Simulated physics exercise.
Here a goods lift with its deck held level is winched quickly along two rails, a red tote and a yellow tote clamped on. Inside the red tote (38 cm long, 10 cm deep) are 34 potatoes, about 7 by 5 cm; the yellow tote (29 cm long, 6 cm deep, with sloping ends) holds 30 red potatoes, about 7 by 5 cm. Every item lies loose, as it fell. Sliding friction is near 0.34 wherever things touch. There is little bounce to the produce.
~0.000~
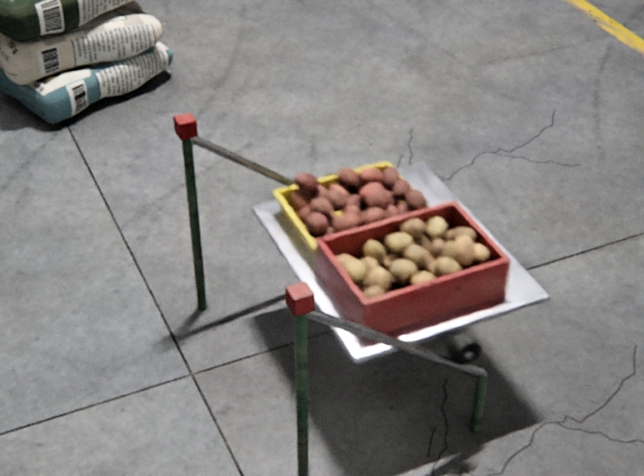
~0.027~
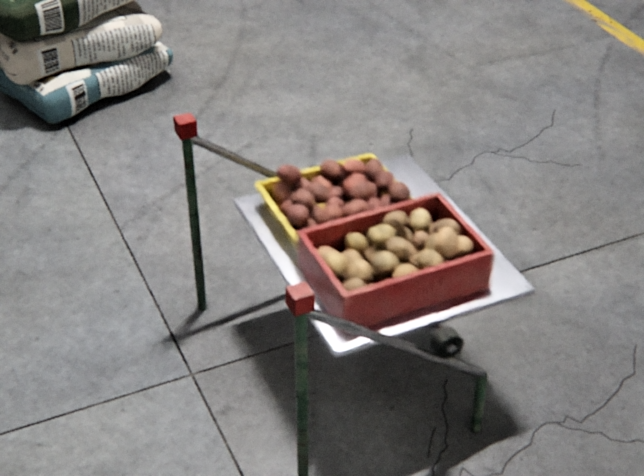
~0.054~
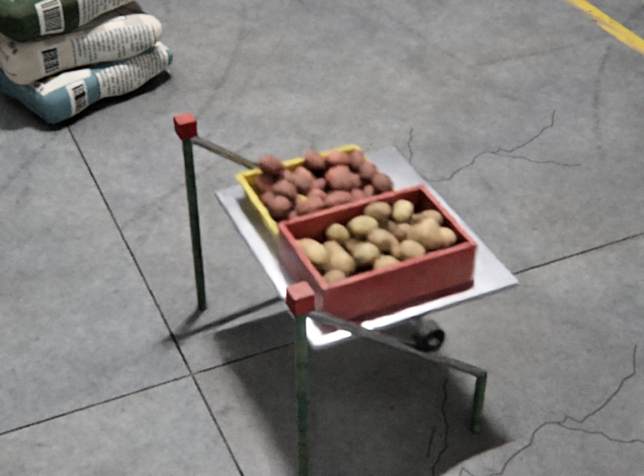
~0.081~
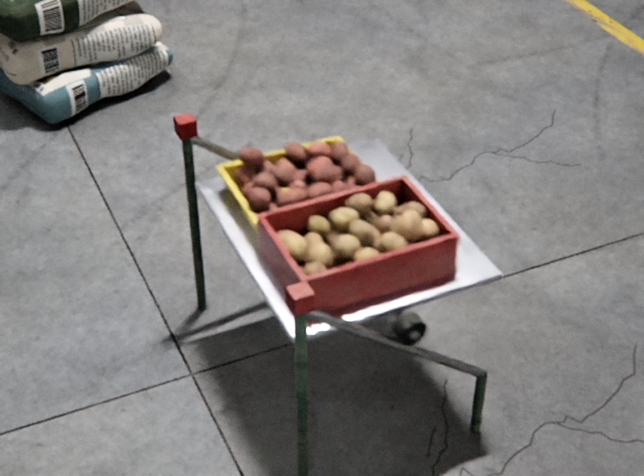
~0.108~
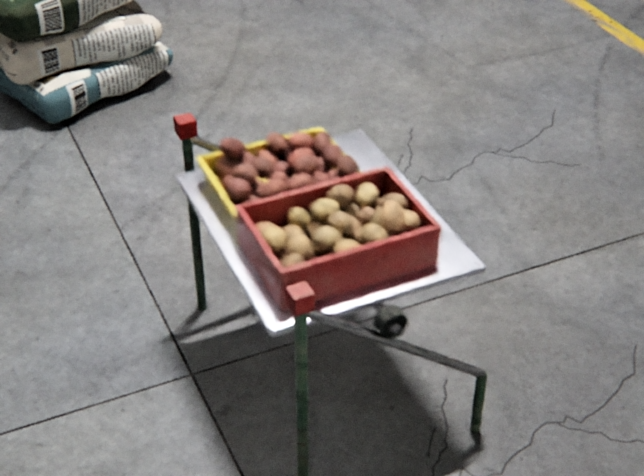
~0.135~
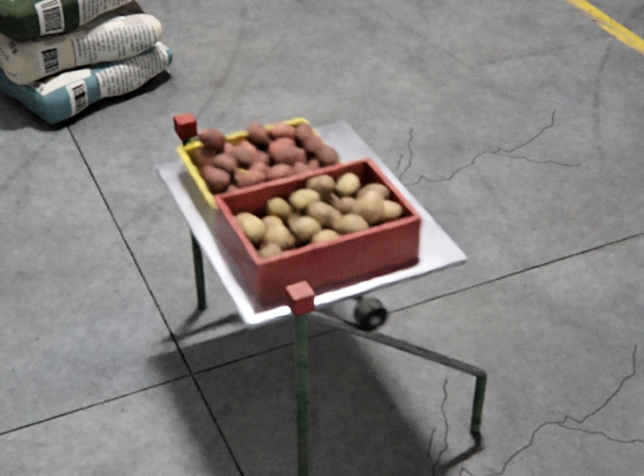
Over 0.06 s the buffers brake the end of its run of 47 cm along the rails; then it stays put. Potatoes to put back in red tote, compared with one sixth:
More.
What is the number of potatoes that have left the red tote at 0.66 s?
About 8.
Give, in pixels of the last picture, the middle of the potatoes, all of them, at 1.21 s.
They're centred near (227, 226).
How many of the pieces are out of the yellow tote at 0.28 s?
Yellow tote: Roughly 4 out by then.
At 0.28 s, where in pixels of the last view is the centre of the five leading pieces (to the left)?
Around pixel (126, 134).
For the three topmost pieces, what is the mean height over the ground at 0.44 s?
I'd say near 94 cm.
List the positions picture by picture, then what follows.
In the first picture (we follow the rim corner now nearest the camera), red tote at (368, 301); yellow tote (its farthest corner) at (386, 163); 0 cm up the rails; nothing out yet.
In the second picture, red tote at (348, 294); yellow tote at (370, 155); 7 cm up the rails.
In the third picture, red tote at (328, 286); yellow tote at (354, 146); 14 cm up the rails.
In the fourth picture, red tote at (306, 278); yellow tote at (337, 137); 20 cm up the rails.
In the fifth picture, red tote at (285, 270); yellow tote at (320, 129); 27 cm up the rails.
In the sixth picture, red tote at (262, 261); yellow tote at (302, 119); 34 cm up the rails; nothing out yet.
After 0.16 s, it meets the buffers.
After 0.28 s, 0 of 34 out of the red tote and 4 of 30 out of the yellow tote.
After 0.44 s, 5 of 34 out of the red tote and 16 of 30 out of the yellow tote.
After 0.66 s, 8 of 34 out of the red tote and 19 of 30 out of the yellow tote.
Outcome (at 1.21 s), 10 of 34 out of the red tote and 19 of 30 out of the yellow tote. Asked share, 10 of 34, 29 per cent.
